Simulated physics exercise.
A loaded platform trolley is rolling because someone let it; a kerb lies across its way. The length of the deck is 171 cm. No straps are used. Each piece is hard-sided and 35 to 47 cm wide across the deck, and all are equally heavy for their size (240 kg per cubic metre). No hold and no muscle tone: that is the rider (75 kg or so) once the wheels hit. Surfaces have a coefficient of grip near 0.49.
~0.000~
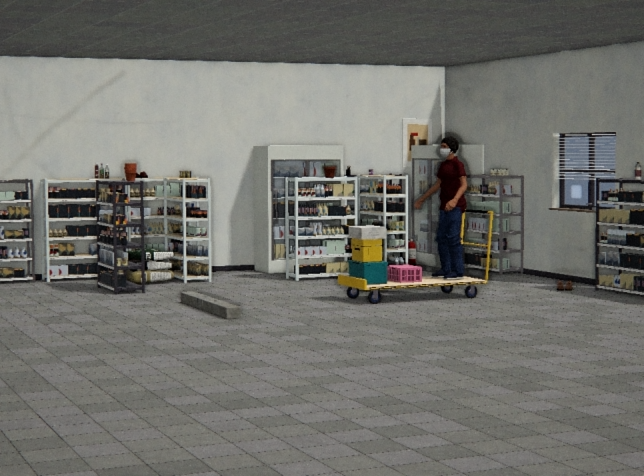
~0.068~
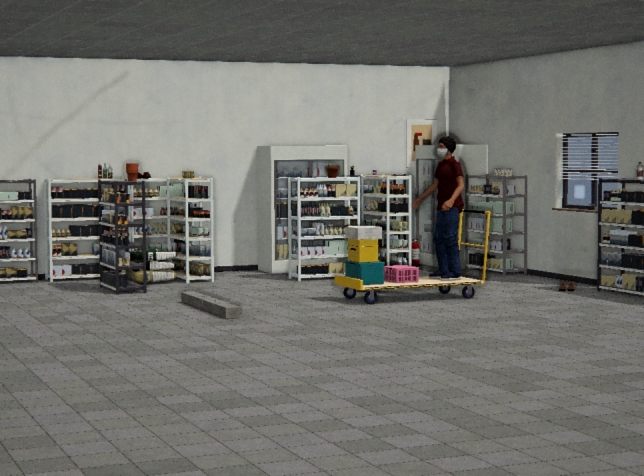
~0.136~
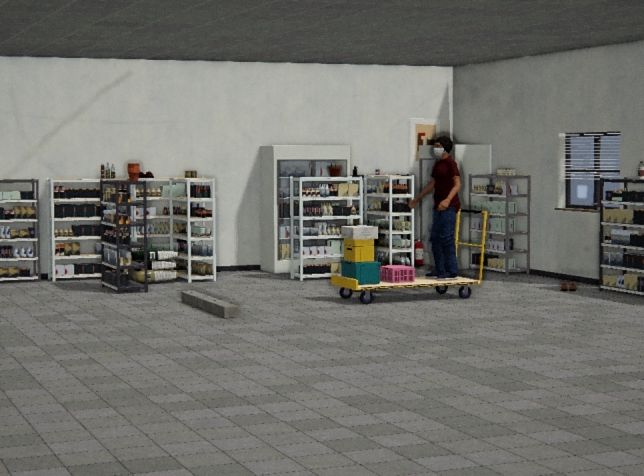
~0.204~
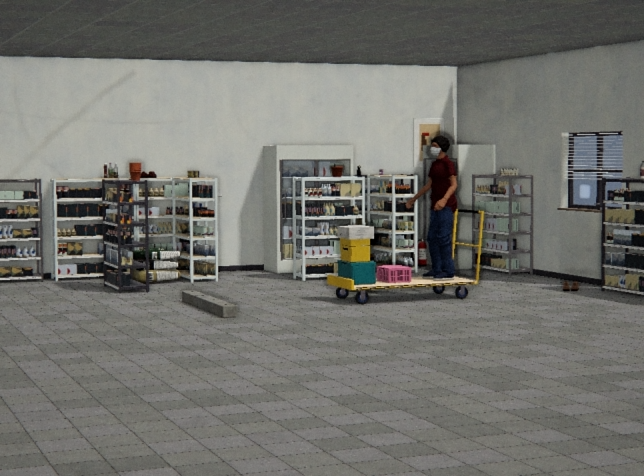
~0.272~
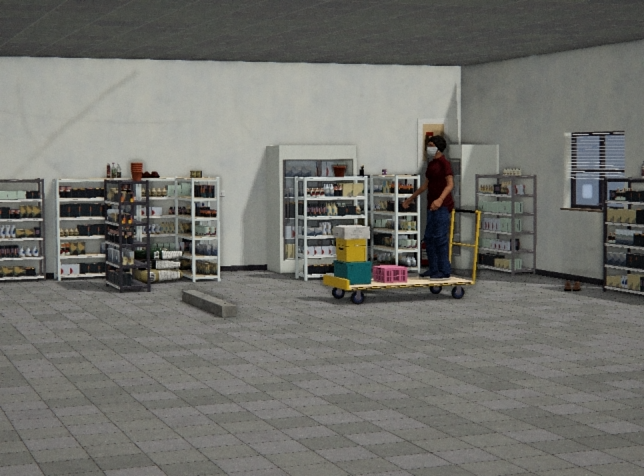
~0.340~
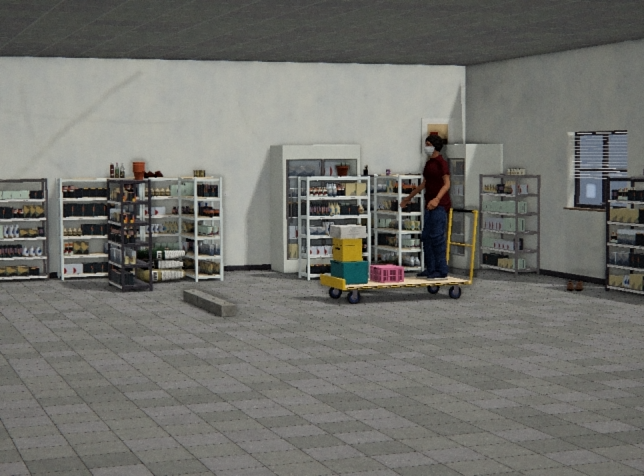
A masked person in a dark red shirt and blue trousers stands on a flat yellow-edged trolley in a grey-tiled storeroom, seen from across the floor. White, yellow and teal boxes are stacked at the deck's left end beside a pink crate, with a low kerb further left and bottle-filled shelves behind. The trolley rolls slowly left, carrying its rider, while the view drifts slightly left.
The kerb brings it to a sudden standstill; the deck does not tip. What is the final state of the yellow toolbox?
The yellow toolbox is still aboard.
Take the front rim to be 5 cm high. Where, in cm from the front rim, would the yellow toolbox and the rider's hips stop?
Both stay back - yellow 10 cm behind, hips 120 cm behind.
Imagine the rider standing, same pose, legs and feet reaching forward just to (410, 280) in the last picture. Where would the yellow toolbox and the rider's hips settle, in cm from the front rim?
You'd see the yellow one end 10 cm behind and the hips 120 cm behind the front rim.
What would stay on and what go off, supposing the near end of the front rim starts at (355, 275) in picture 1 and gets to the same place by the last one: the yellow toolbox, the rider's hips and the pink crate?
Outcome: Yellow lost; hips kept; pink kept.
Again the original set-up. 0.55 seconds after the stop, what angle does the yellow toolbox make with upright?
Tilt: Around 0°.
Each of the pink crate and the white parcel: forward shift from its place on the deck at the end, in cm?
Approximate forward shift in cm: Pink near 20, white near 10.
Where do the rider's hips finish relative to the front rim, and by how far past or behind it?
Some 120 cm behind it.
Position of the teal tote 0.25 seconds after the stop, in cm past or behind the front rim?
About 20 cm behind the rim.
The wheels strike at 2.16 s.
After 2.41 s the yellow toolbox is 14 cm behind the rim, tilted 0°, near (219, 254) in the last picture's view.
After 2.71 s the yellow toolbox is 14 cm behind the rim, tilted 0°, near (219, 254) in the last picture's view.
After 3.16 s the yellow toolbox is 14 cm behind the rim, tilted 0°, near (219, 254) in the last picture's view.
At rest, 3.4 s, nothing is past the rim; behind it, pink crate, yellow toolbox, white parcel, teal tote and the rider's hips.
